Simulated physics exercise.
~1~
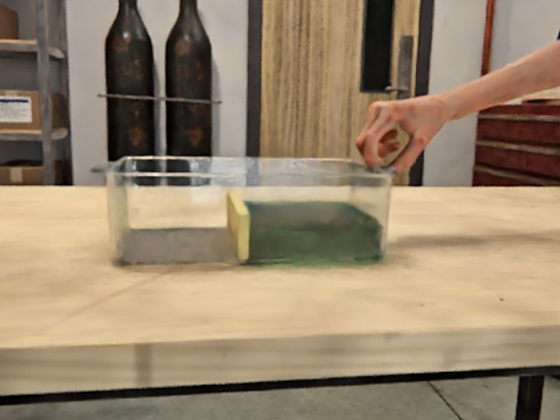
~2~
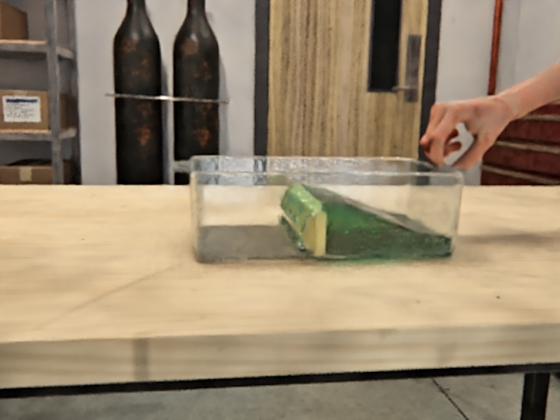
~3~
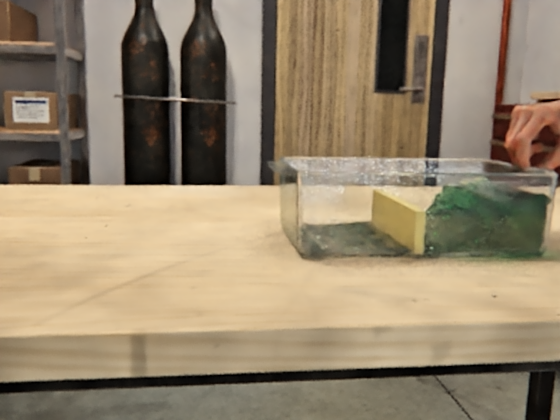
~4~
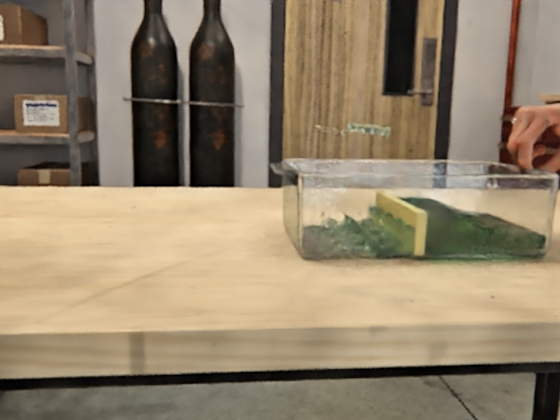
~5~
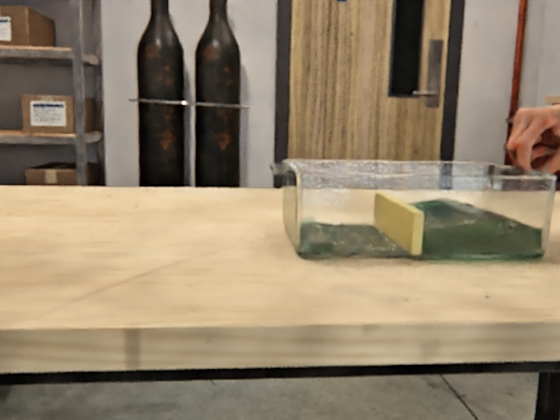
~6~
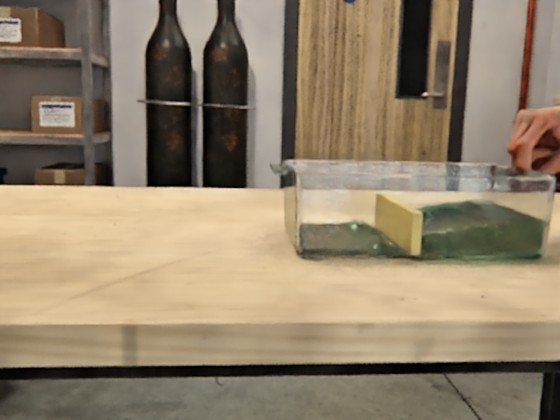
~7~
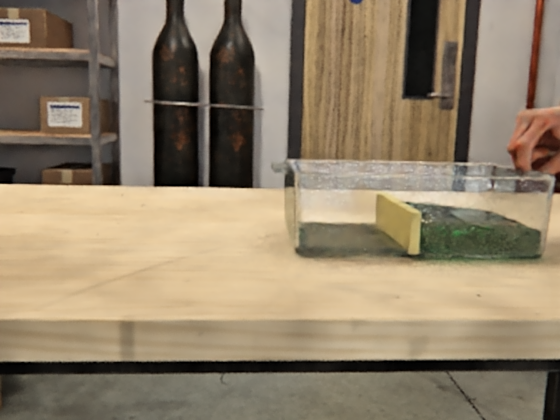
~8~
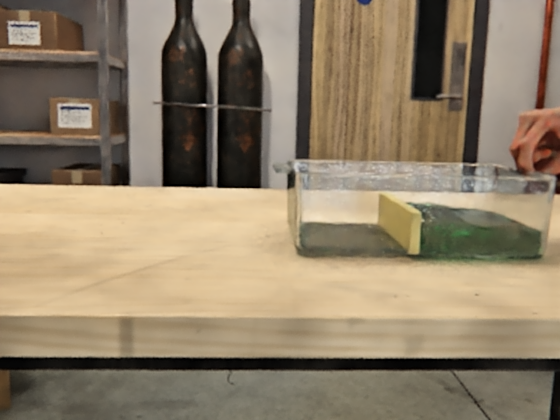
In the video, a hand pulls a clear two-part container with a yellow divider to the right across a wooden table, and the green liquid in its right part sloshes, some crossing into the left part, before settling mostly on the right as the container rests.
